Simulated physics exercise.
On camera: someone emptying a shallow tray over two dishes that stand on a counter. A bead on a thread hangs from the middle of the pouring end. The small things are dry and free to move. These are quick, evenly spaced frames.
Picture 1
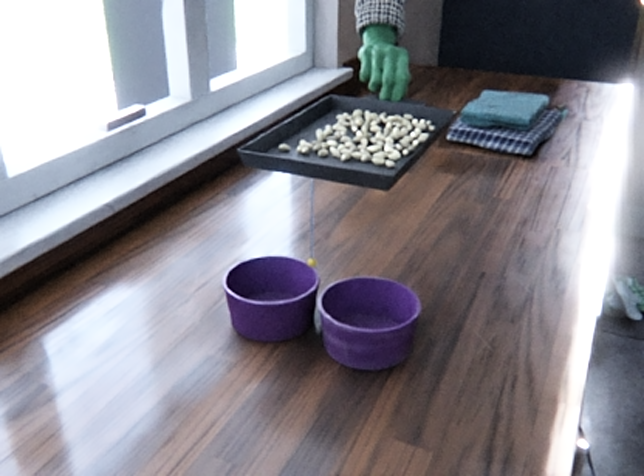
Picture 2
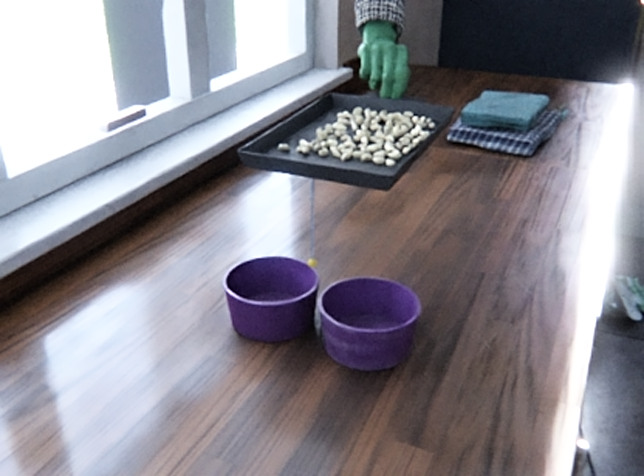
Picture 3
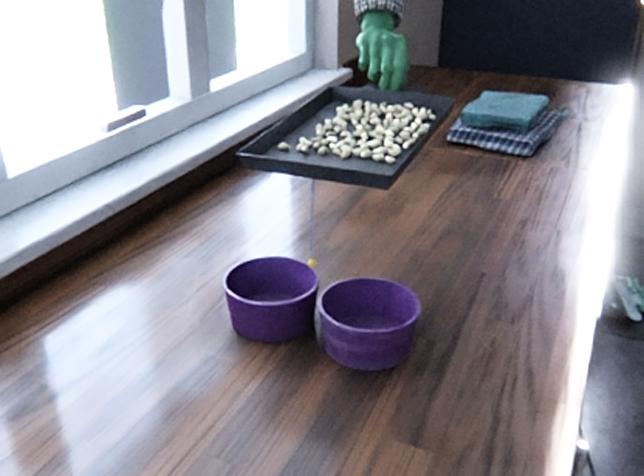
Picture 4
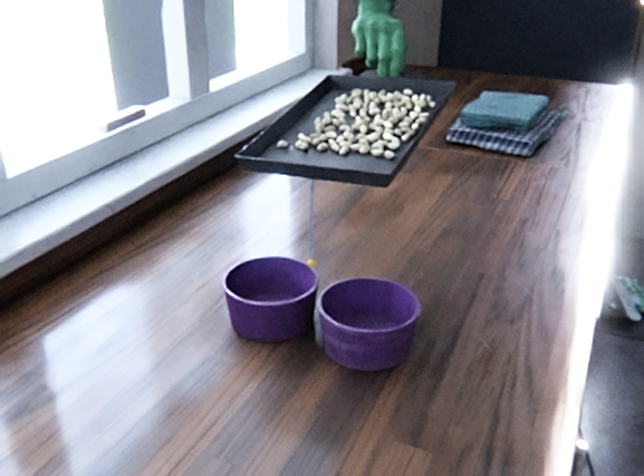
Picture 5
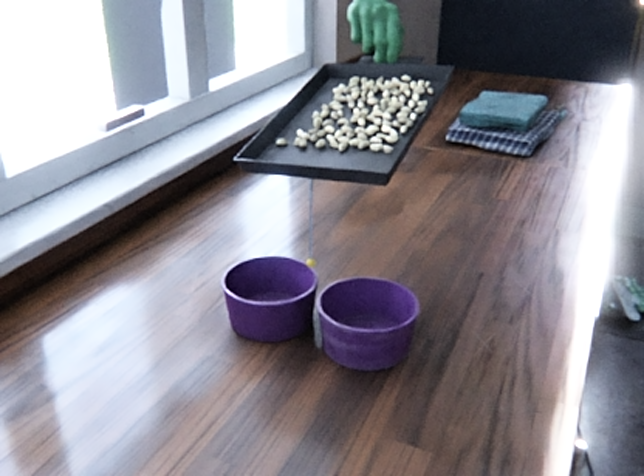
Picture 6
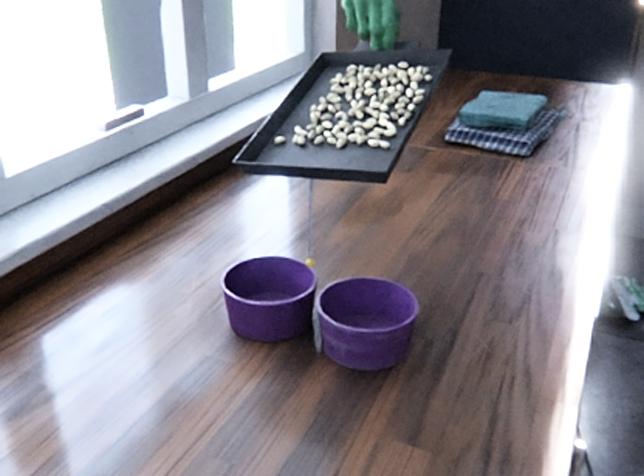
A dark shallow tray of pale beans is held above a glossy brown wooden counter beside a bright window, seen from slightly above, looking along its length. Two purple dishes stand side by side in front, near a thin thread with a small yellow bead, while folded teal and checked cloths lie behind at right. A green hand at the far end rises, steadily lifting the tray's back, and the near edge dips slightly leftward as the camera stays still.
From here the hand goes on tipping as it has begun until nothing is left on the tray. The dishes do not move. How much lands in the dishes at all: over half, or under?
They take the larger part between them.
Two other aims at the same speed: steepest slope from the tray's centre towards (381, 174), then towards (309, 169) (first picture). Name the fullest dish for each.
The first try: The dish on the right. The second: The dish on the left.
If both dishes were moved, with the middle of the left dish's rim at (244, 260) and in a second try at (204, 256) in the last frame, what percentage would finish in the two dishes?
The first gives 60 %, the second 70 %.
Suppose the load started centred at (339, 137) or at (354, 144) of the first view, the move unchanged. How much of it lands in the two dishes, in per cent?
Roughly 70 per cent, and 70 per cent.
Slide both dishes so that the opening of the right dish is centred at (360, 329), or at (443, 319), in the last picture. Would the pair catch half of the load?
In turn: Not half; not half.
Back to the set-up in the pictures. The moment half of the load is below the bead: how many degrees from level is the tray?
Near 100 degrees.
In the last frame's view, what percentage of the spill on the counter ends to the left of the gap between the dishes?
Some 100 per cent.
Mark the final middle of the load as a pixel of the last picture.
Roughly at (253, 313).
Shortly afterwards, tray tipped steeply; all but a few on the tray; only a few in the air.
Next, tray tipped right over; near half on the tray; near a quarter in the left dish; near a quarter outside both; a little in the air.
Some moments later, tray tipped past a quarter turn; only a few in the right dish; near two thirds in the left dish; near a third outside both.
In the end, tray tipped past a quarter turn; only a few in the right dish; near two thirds in the left dish; near a third outside both.
